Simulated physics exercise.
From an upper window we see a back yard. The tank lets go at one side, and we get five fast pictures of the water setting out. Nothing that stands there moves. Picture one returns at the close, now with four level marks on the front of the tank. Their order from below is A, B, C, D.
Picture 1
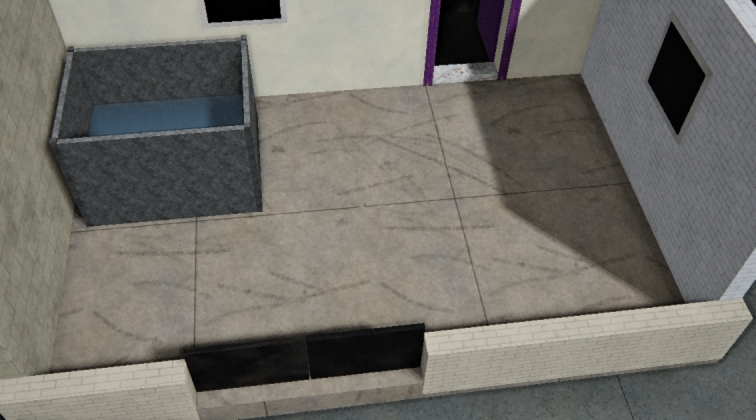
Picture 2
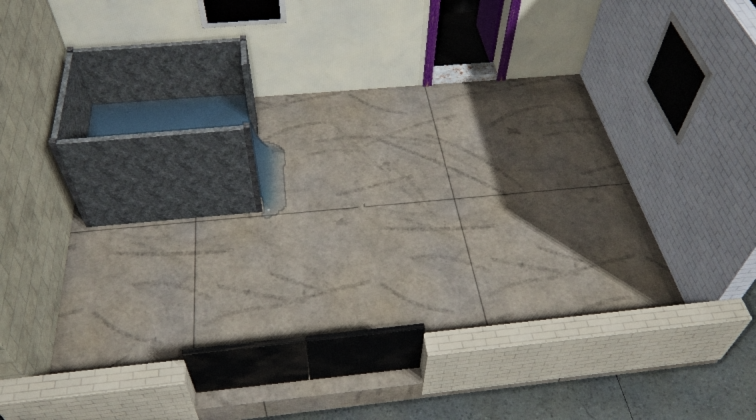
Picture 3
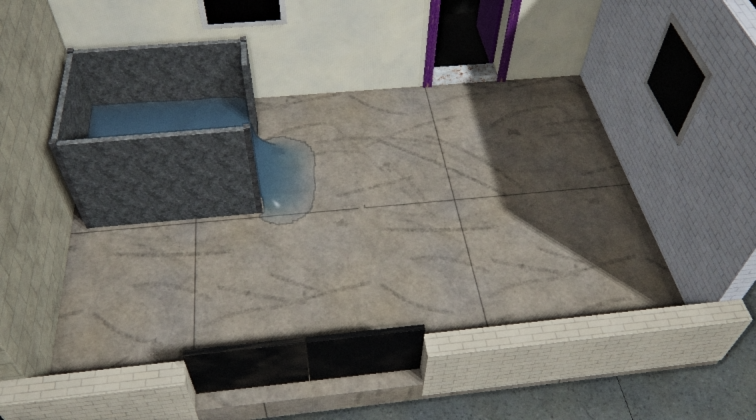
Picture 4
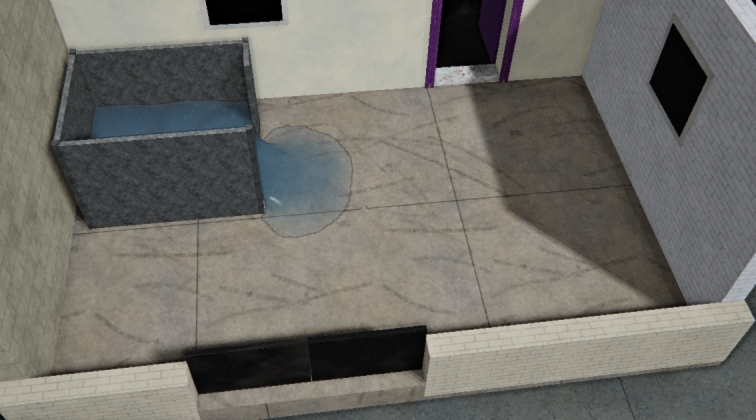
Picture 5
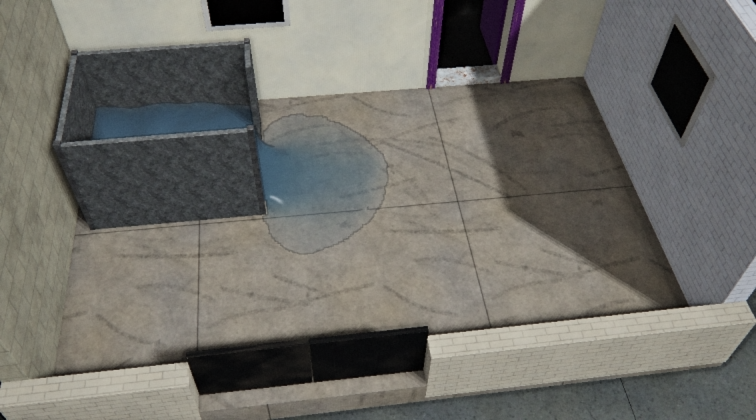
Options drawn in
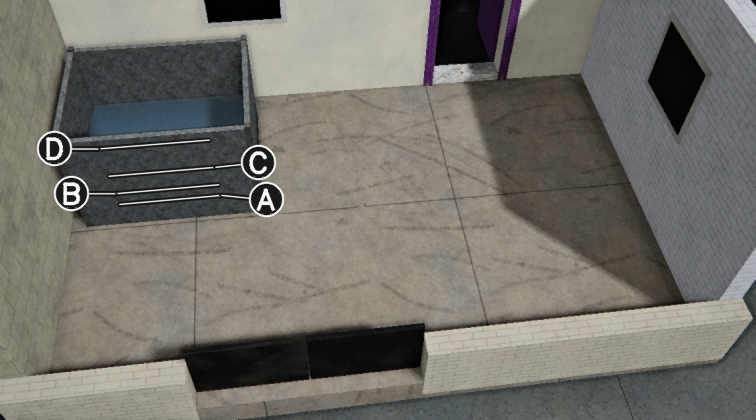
Blue water pouring from the right side of a dark stone tank and spreading in a rounded pool across a paved yard.
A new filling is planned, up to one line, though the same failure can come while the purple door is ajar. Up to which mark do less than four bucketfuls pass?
Go for C.
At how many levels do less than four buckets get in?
Three.
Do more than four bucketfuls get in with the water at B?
No.
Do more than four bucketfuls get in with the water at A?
No, that is safe.
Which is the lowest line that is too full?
D.
On the marked copy, A at (170, 199); B at (167, 189); C at (162, 171); D at (154, 144); from the bottom up A, B, C, D.
With A, nothing gets over.
With B, nothing gets over.
With C, a splash gets over, under a bucket.
With D, about 10 bucketfuls get in.
